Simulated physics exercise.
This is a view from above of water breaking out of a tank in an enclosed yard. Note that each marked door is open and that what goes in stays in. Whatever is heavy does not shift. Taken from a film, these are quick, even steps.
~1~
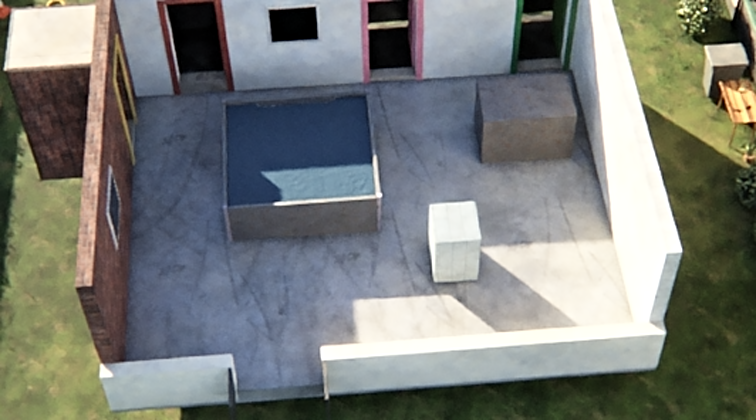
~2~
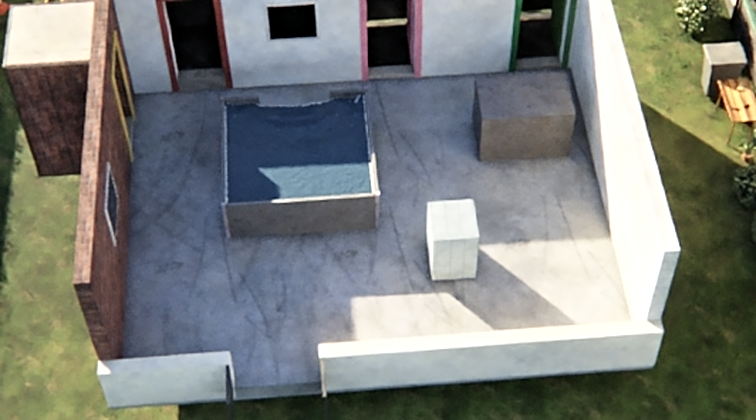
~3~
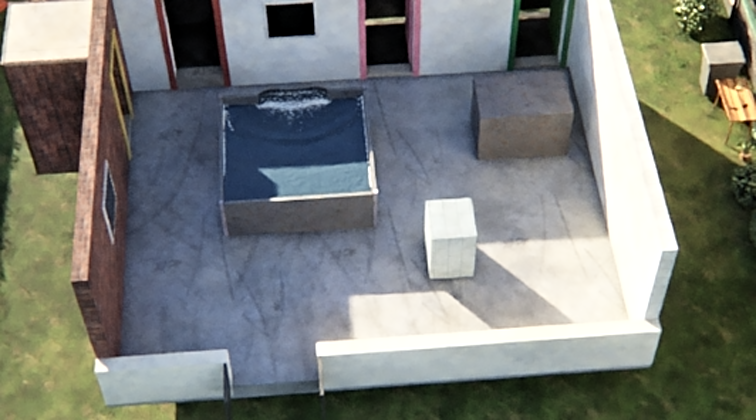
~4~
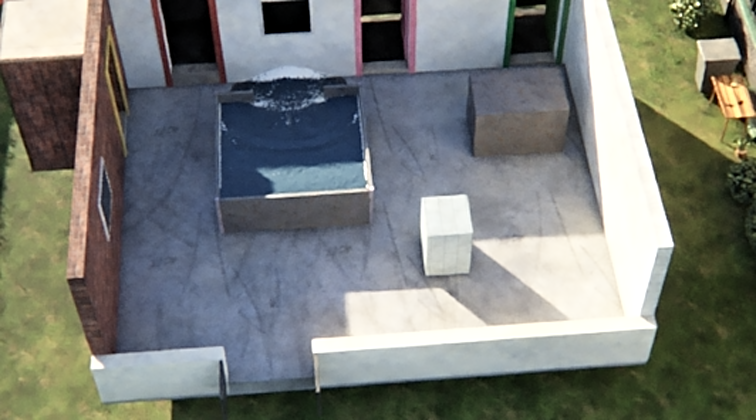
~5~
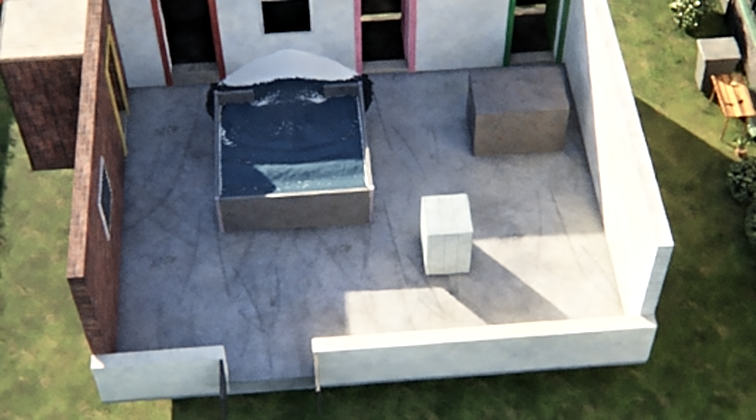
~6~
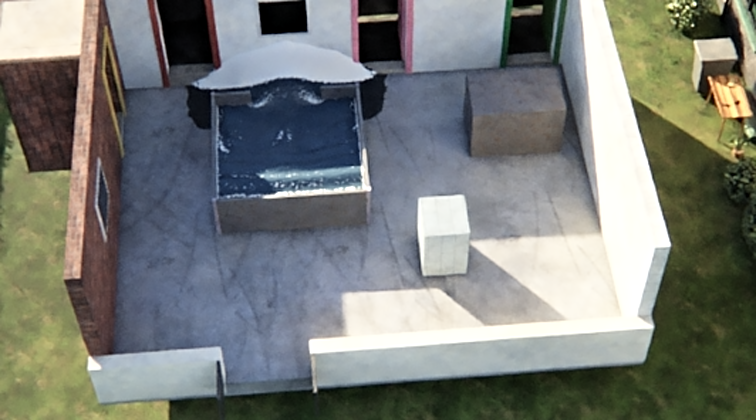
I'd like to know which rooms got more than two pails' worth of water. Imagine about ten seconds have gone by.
As I see it, the green door gets more than two buckets inside; the yellow door gets more than two buckets inside; the pink door gets more than two buckets inside; the red door gets two buckets or less inside.
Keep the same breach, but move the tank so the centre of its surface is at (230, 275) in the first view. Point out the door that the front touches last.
That would be the green one.
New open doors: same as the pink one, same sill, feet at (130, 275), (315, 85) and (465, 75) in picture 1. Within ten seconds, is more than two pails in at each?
Log: Door one misses the mark; door two beats the mark; door three misses the mark.
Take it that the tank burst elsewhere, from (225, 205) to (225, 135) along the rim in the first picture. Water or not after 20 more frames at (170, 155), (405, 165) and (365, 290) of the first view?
Sequence: Wetted / spared / wetted.
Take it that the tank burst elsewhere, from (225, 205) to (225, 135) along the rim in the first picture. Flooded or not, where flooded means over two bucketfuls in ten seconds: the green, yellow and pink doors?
The green door ends up above, the yellow door ends up above, and the pink door falls short.
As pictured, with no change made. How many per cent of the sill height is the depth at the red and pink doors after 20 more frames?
The first sits near 40 in a hundred and the second near 130 in a hundred.
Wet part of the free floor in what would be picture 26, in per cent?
Roughly 60 per cent.
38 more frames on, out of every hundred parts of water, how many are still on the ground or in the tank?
The share not yet gone is roughly 90 percent.
A moment on, water covers 15 % of the floor; the green door not reached, the yellow door wet at the sill, nothing in, the pink door under two buckets in, the red door wet at the sill, nothing in.
Next, water covers 30 % of the floor; the green door wet at the sill, nothing in, the yellow door over two buckets in, the pink door under two buckets in, the red door wet at the sill, nothing in.
Then, water covers 60 % of the floor; the green door over two buckets in, the yellow door far over two buckets in, the pink door over two buckets in, the red door wet at the sill, nothing in.
Later, water covers 90 % of the floor; the green door far over two buckets in, the yellow door far over two buckets in, the pink door over two buckets in, the red door wet at the sill, nothing in.
In the end, water covers 100 % of the floor; the green door far over two buckets in, the yellow door far over two buckets in, the pink door over two buckets in, the red door wet at the sill, nothing in.
